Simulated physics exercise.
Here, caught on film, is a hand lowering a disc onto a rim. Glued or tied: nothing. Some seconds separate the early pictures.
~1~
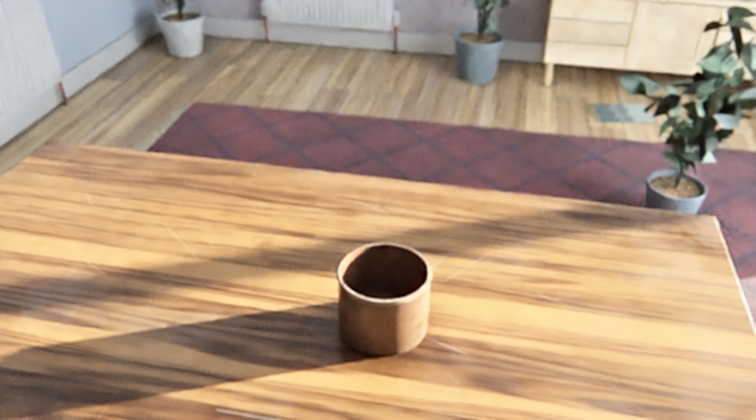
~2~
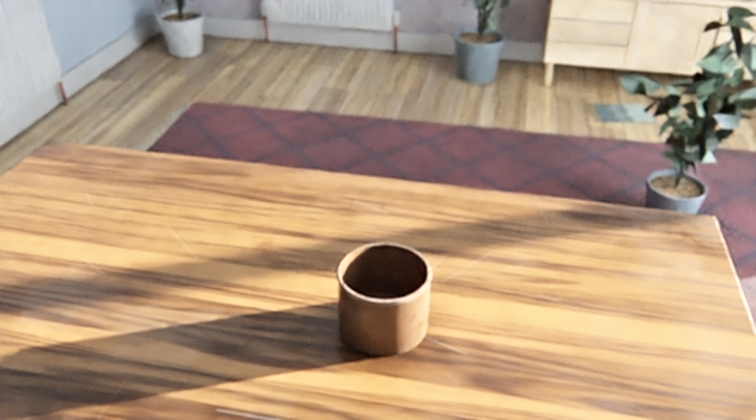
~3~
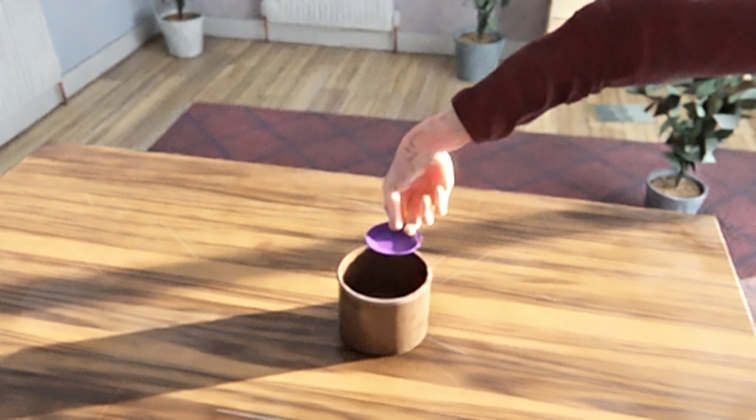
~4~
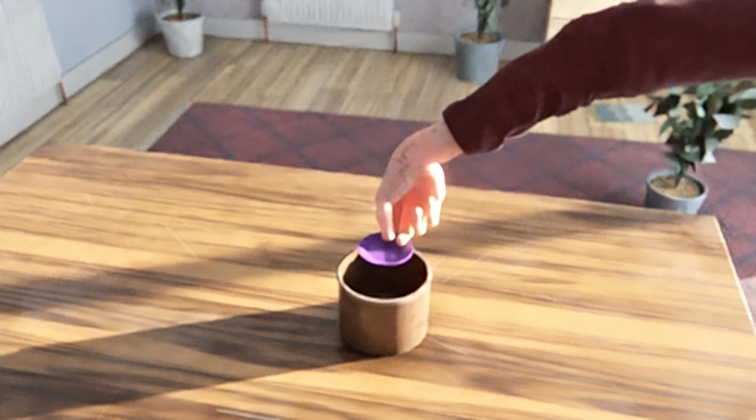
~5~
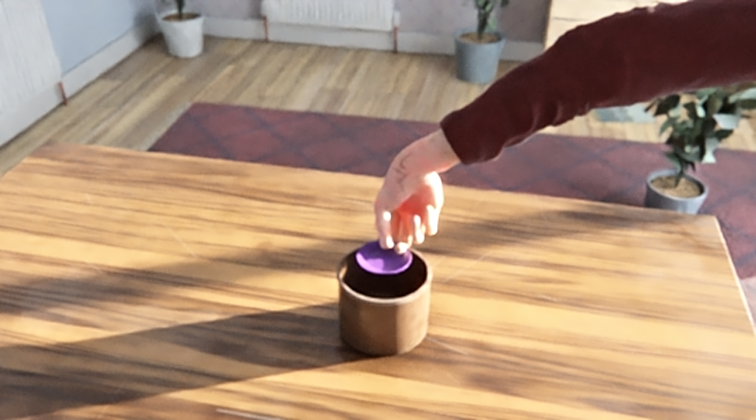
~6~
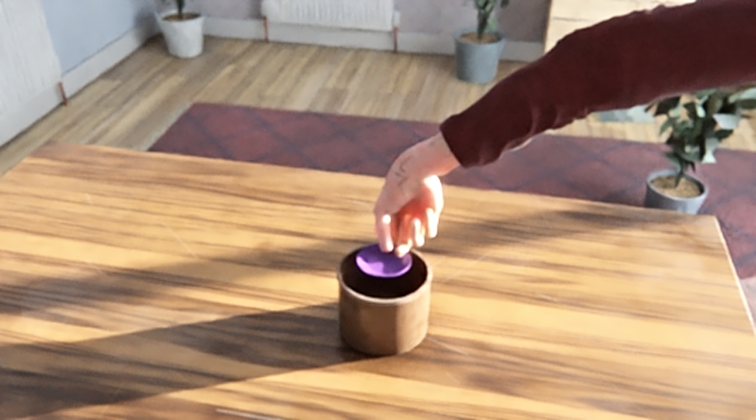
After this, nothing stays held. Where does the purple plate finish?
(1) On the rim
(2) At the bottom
At the bottom (2).
Then, 0.14 s after the last picture, purple plate moved about its own width near (384, 289).
At rest, the purple plate drops inside, near (383, 318).
